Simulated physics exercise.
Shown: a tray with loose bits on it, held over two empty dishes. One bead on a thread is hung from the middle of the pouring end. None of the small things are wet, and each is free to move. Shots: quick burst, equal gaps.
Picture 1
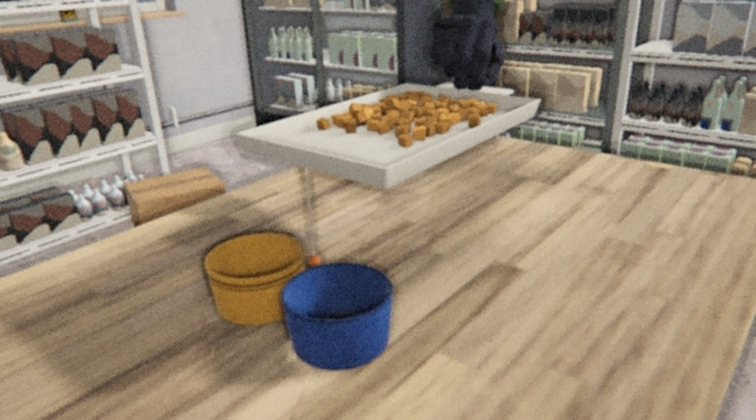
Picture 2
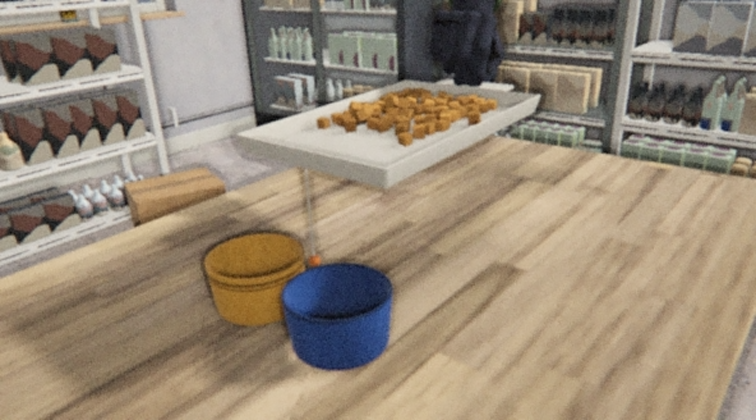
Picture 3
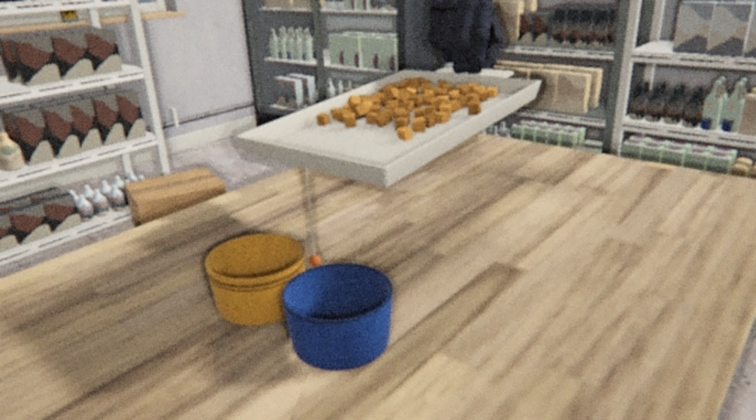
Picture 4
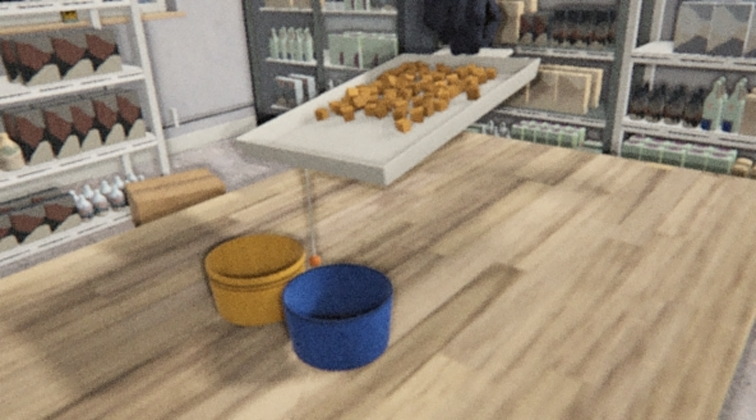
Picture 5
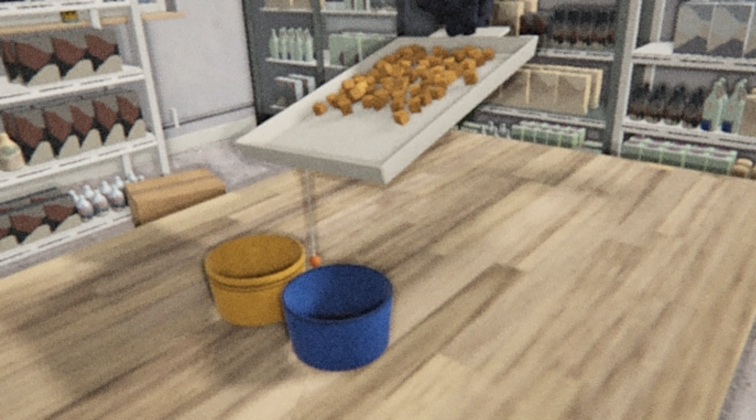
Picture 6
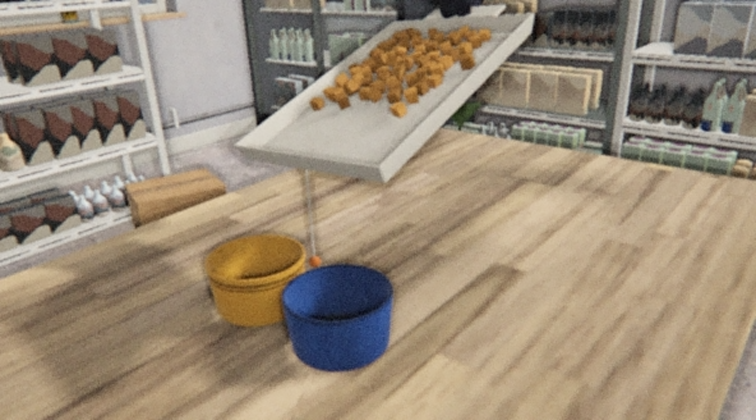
In this clip, a pale tray of brown croutons is held above an orange dish and a blue dish on a wooden table, and its far end rises steadily, slanting the tray toward the viewer while the dishes stay still.
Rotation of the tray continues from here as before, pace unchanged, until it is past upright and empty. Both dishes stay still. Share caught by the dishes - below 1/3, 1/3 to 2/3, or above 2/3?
Misses a third to two thirds.
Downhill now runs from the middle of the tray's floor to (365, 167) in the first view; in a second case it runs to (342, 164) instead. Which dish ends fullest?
Try one - the dish to the right; try two - the dish to the right.
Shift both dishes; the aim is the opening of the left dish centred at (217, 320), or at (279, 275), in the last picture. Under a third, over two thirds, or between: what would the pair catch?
The earlier try, below one third; the later try, the middle third.
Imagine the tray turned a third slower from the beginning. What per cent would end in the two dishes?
It would be close to 40 per cent.
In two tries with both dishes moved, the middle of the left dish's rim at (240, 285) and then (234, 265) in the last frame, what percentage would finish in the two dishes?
70, then 80 %.
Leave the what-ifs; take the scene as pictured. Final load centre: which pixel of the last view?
Somewhere around (254, 317) in the final view.
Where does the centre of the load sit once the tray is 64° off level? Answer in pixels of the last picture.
(276, 138).
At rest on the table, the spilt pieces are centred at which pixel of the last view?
Look around (206, 377) in the last picture.
Shortly afterwards, tray tipped steeply; all but a few on the tray; only a few in the left dish; a little in the air.
Next, tray tipped past a quarter turn; near a third on the tray; only a few in the right dish; near a quarter in the left dish; near a quarter outside both; a little in the air.
Some moments later, tray tipped past a quarter turn; a little in the right dish; near half in the left dish; near half outside both.
In the end, tray tipped past a quarter turn; a little in the right dish; near half in the left dish; near half outside both.
